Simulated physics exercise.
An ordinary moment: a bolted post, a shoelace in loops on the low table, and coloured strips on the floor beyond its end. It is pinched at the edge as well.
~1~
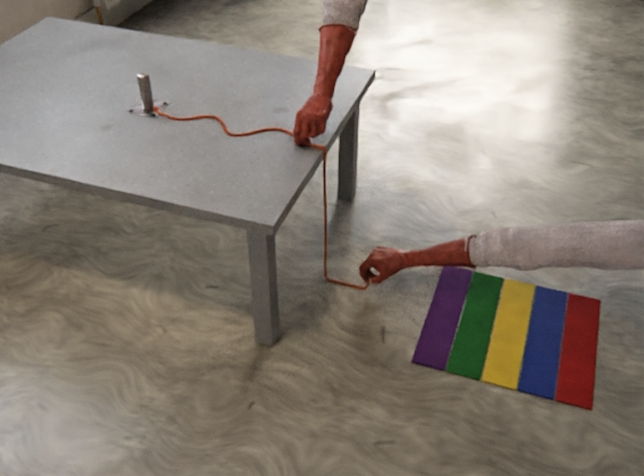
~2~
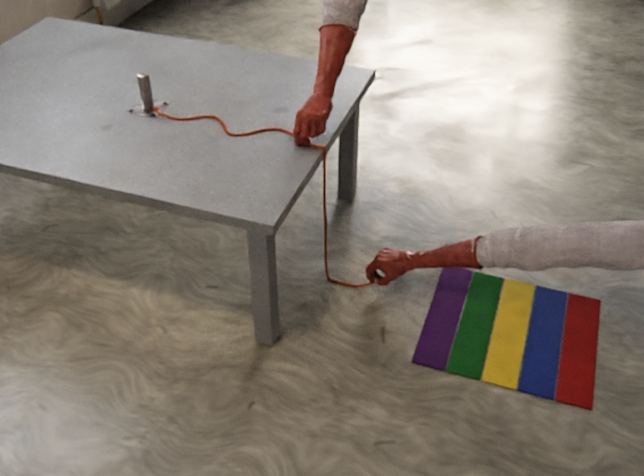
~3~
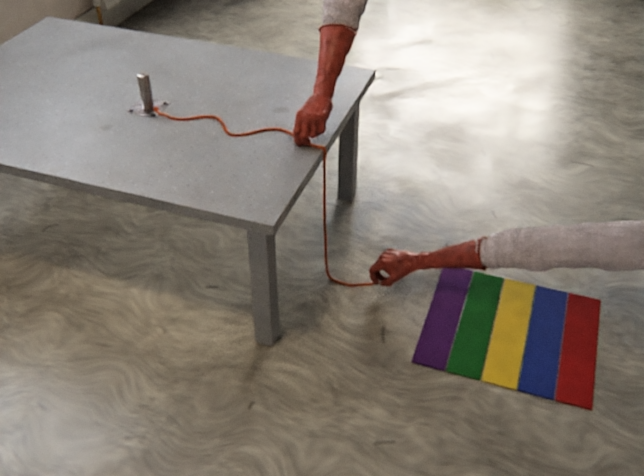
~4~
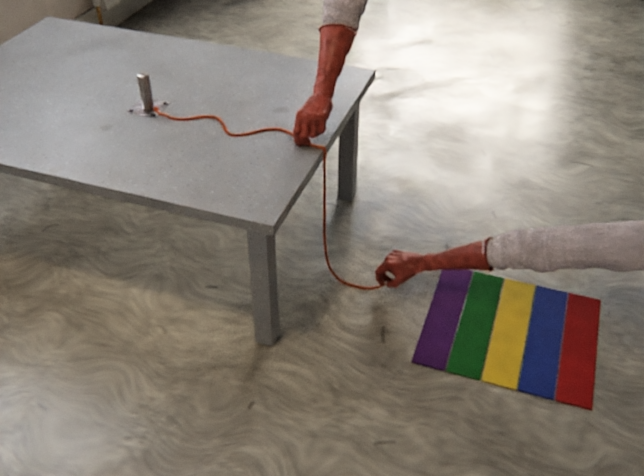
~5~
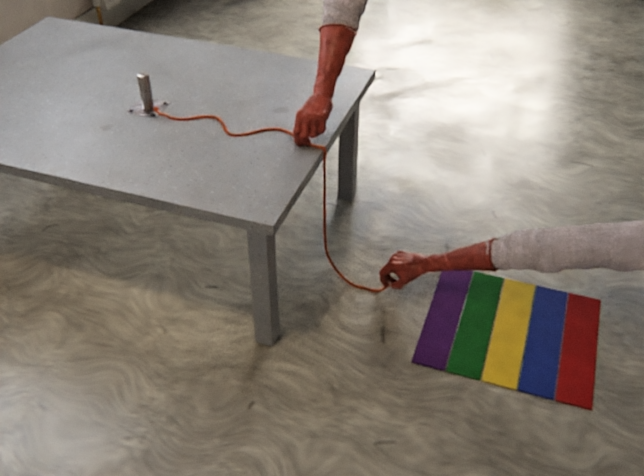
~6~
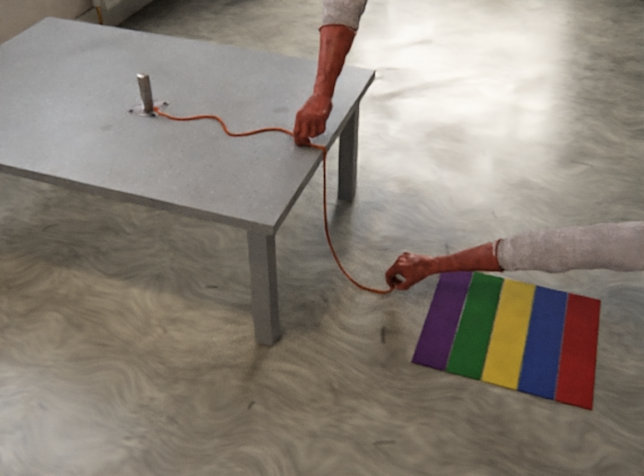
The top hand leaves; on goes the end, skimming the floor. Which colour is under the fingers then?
The yellow one.
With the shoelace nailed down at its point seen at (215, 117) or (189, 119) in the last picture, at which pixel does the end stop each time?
Near (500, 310) and (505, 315).
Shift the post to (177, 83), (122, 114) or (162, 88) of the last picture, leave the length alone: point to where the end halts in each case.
Near (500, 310), (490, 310) and (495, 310).
Soon after, end near (451, 299); over purple.
Then, end near (489, 309); over green.
At full stretch, end near (513, 314); over yellow. It halts on the yellow strip.
